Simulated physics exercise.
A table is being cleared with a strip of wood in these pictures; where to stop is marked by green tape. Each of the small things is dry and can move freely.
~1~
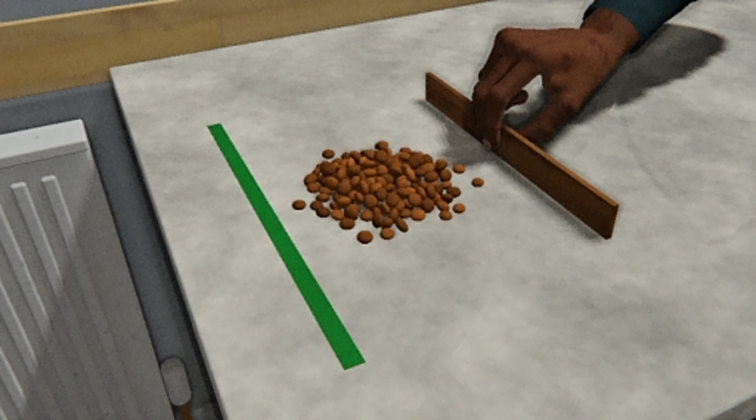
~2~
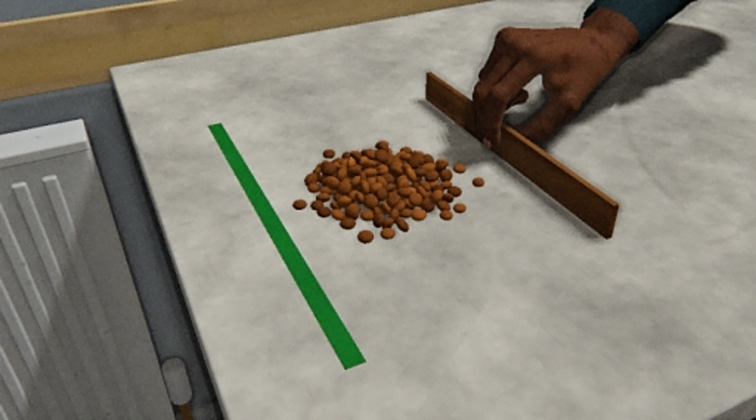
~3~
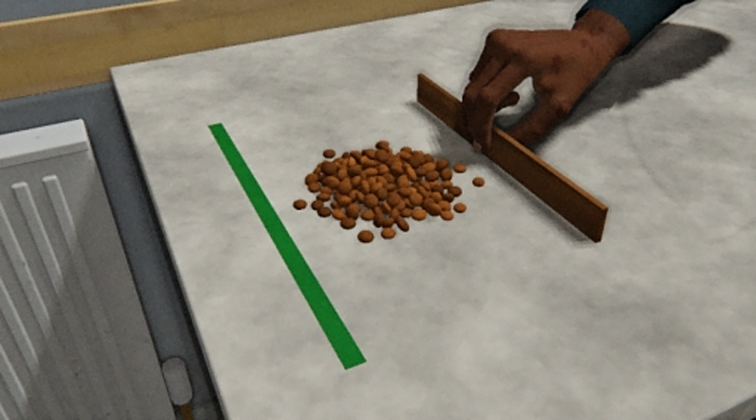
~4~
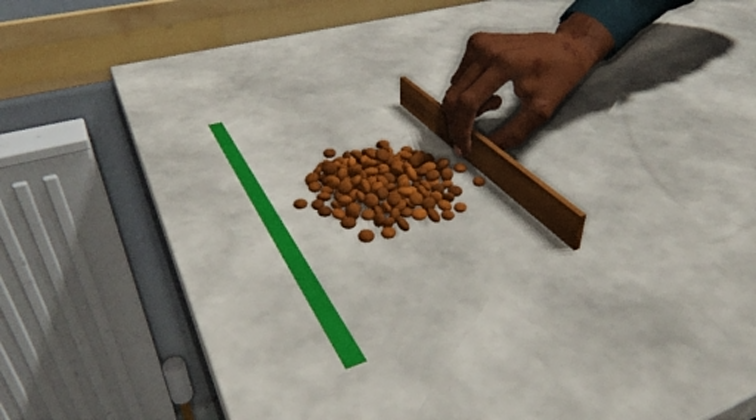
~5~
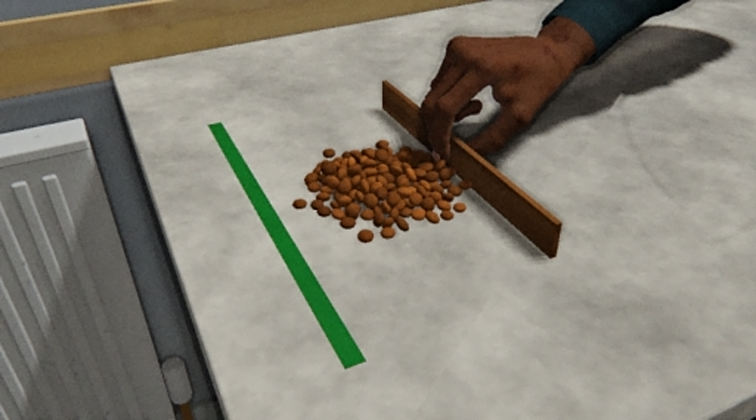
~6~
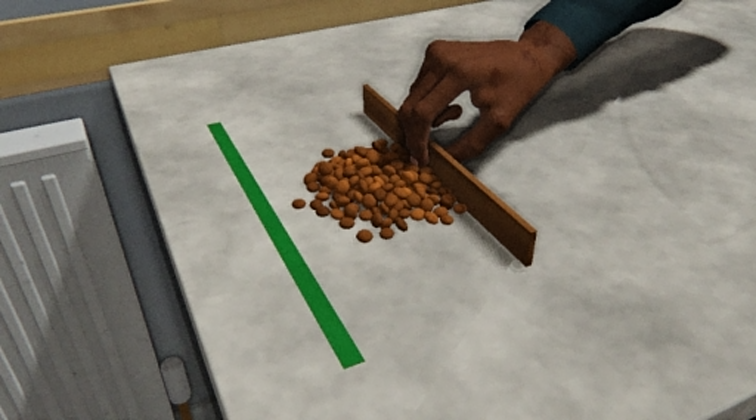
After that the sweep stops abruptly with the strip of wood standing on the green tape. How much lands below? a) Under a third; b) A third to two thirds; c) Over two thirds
Under a third (a).
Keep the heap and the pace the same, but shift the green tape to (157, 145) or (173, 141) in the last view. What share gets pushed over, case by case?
About 90 %, then 70 %.
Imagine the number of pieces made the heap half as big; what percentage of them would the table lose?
Roughly 10 per cent of the heap.
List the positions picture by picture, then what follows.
Strip of wood at (595, 208), at rest; green tape at (218, 132), about a palm's width from the edge; edge at (169, 248); the heap at (386, 181), bits of cat kibble, in the first frame.
Strip of wood at (596, 207), at rest, in the second frame.
Strip of wood at (585, 211); the heap at (387, 181), a stray few pushed along, in the third frame.
Strip of wood at (563, 218), in the fourth frame.
Strip of wood at (540, 225); the heap at (387, 181), a stray few pushed along, in the fifth frame.
Strip of wood at (516, 233); green tape at (218, 131); edge at (169, 247); the heap at (380, 182), about a quarter pushed along, in the sixth frame.
Soon after the last picture, strip of wood still moving, near (345, 166); heap all on the table, its front near (238, 217).
A little later, strip of wood stopped at the green tape; heap a small part over the edge.
At rest, strip of wood stopped at the green tape; heap a small part over the edge.
